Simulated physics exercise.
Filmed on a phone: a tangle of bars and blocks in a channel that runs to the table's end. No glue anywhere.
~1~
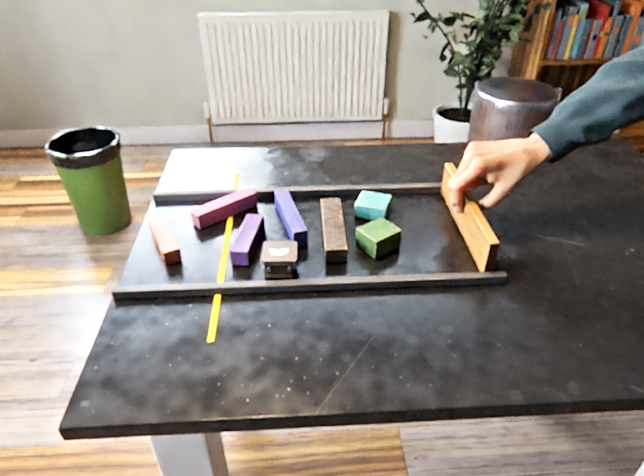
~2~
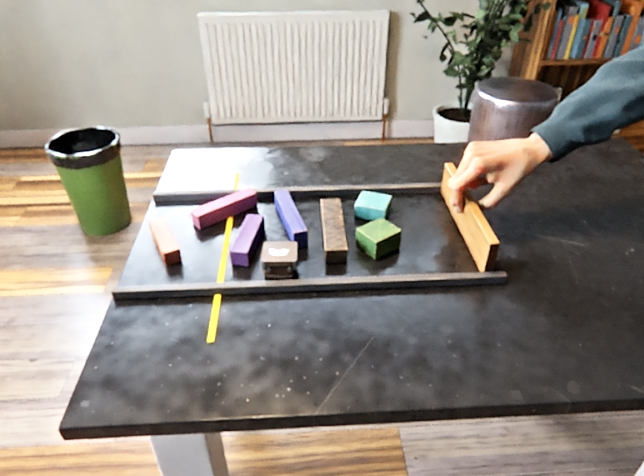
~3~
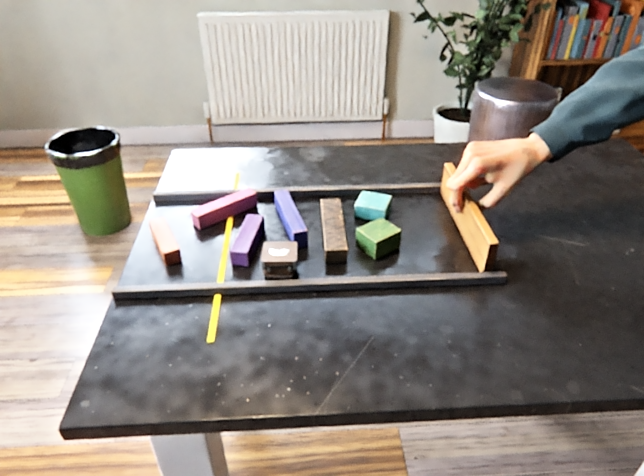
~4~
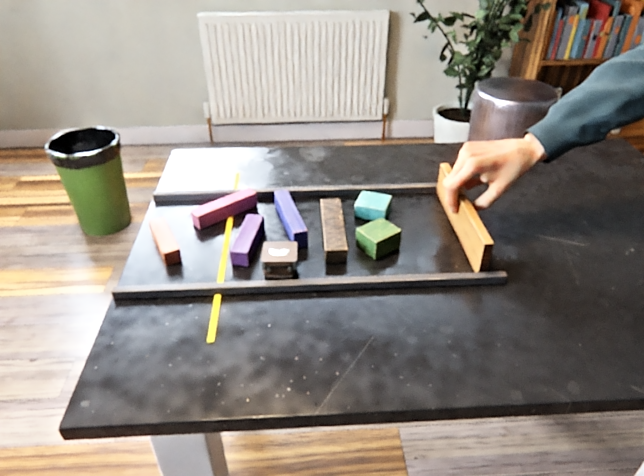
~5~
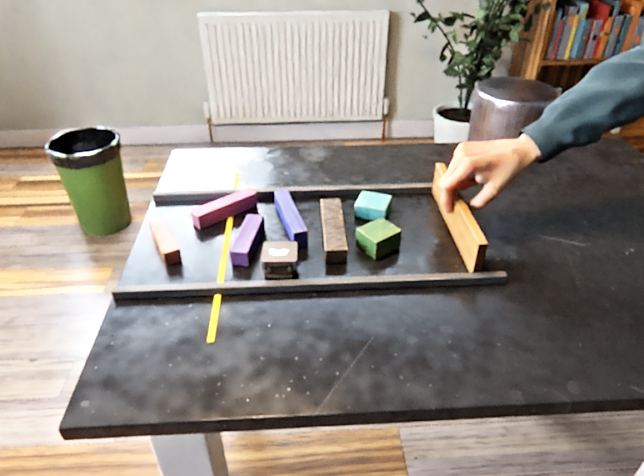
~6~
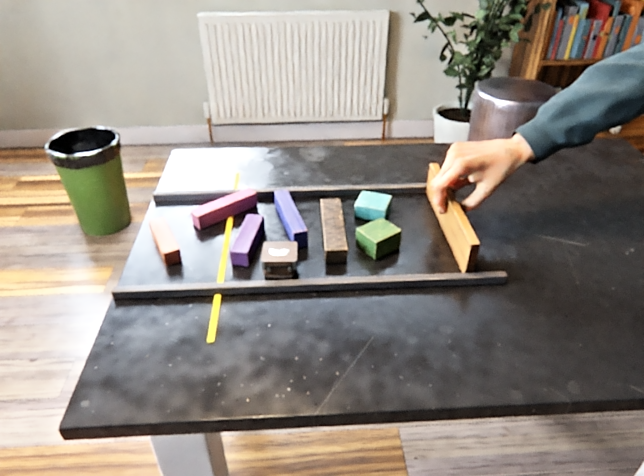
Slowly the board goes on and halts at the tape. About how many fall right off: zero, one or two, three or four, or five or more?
The number that fall off is one or two.
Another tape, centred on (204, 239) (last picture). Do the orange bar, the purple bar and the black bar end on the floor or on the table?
The orange bar goes over, the purple bar goes over, the black bar does not fall.
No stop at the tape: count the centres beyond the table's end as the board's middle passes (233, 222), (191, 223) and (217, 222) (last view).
The counts: 1, 4 and 2.
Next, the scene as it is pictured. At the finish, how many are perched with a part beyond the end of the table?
Overhanging: 1.
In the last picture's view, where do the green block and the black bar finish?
About (208, 240), and the other about (185, 228).
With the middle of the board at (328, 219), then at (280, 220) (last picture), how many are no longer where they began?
By then 6, and 7.
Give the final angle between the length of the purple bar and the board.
Roughly 0° out of line.
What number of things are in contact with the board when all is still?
The number is 3.
Soon after, none off yet; orange bar at rest near (165, 240); pink stick at rest near (225, 208); purple bar at rest near (248, 239).
In the end, the number that fall off is one or two; gone, orange bar.
